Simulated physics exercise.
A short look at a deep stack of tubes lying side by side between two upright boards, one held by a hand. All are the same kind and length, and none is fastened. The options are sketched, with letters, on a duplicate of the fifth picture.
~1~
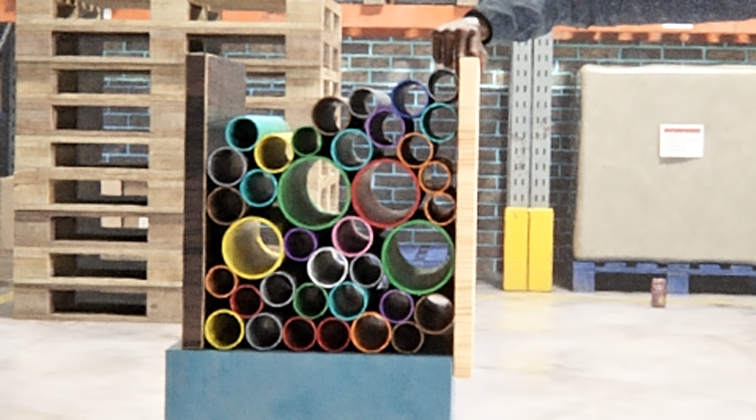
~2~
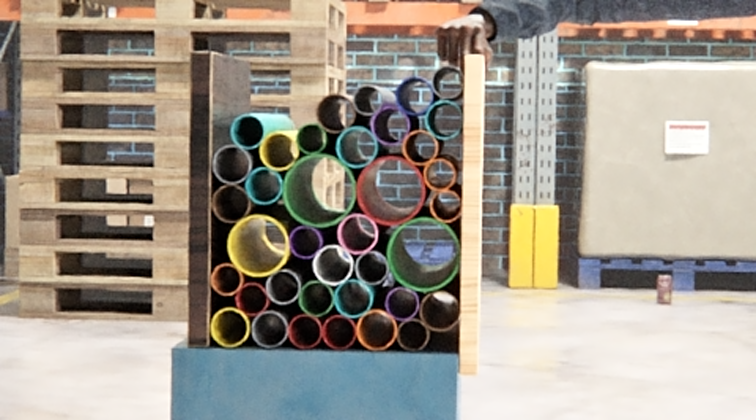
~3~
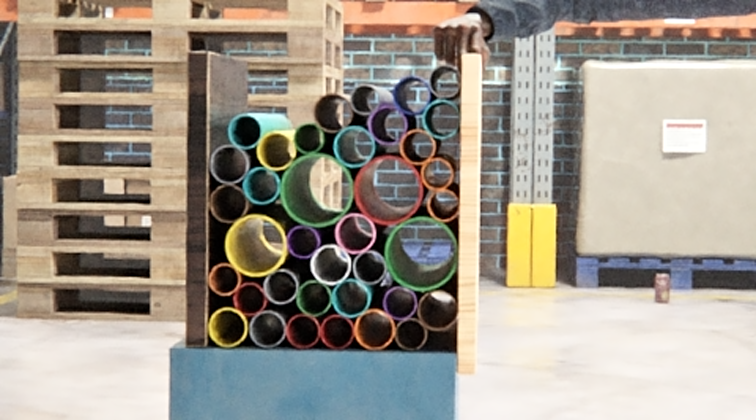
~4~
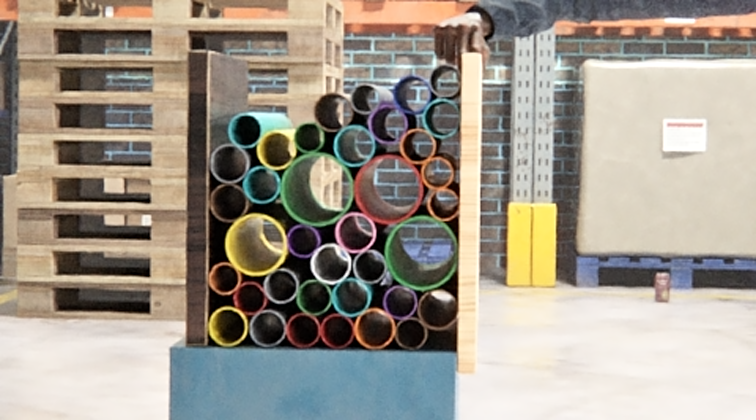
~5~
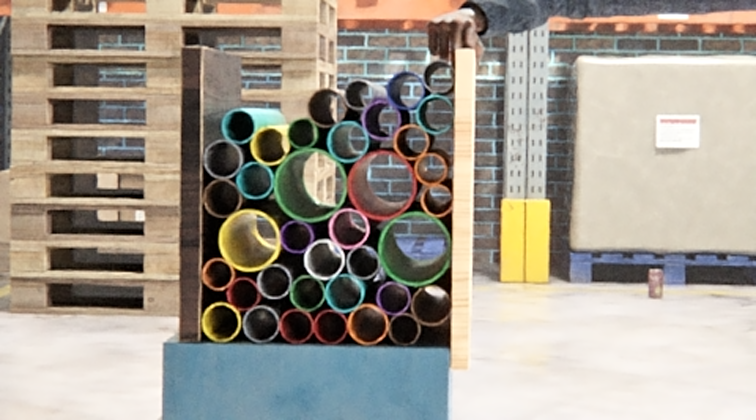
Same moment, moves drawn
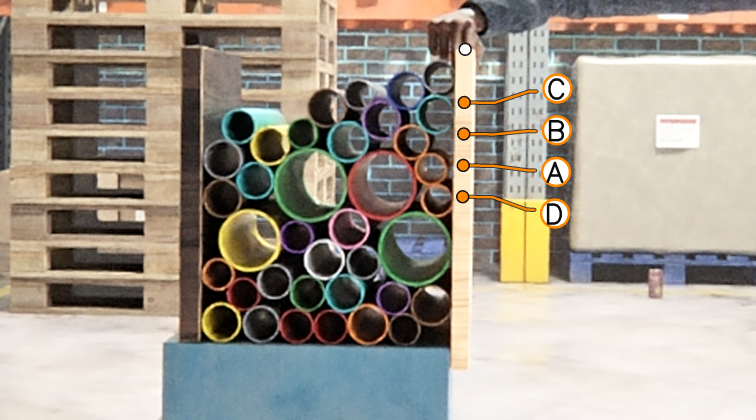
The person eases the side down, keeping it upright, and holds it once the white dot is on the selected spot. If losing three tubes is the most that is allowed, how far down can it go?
Mark A is as low as it can go.
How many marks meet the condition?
Three of them.
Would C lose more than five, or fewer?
Fewer than five.
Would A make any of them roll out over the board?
Yes, at A.
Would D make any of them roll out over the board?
At D: Yes.
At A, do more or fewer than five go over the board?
At A, fewer than five.
On the marked copy, A at (464, 165); B at (464, 134); C at (465, 103); D at (463, 197); the white dot at (466, 49).
Following A. Soon after the start, top of the board (455, 106).
Later, top of the board (454, 165).
In the end, top of the board (454, 165), three out over the board.
As for the rest, B one out over the board; C one out over the board; D more than three out over the board.
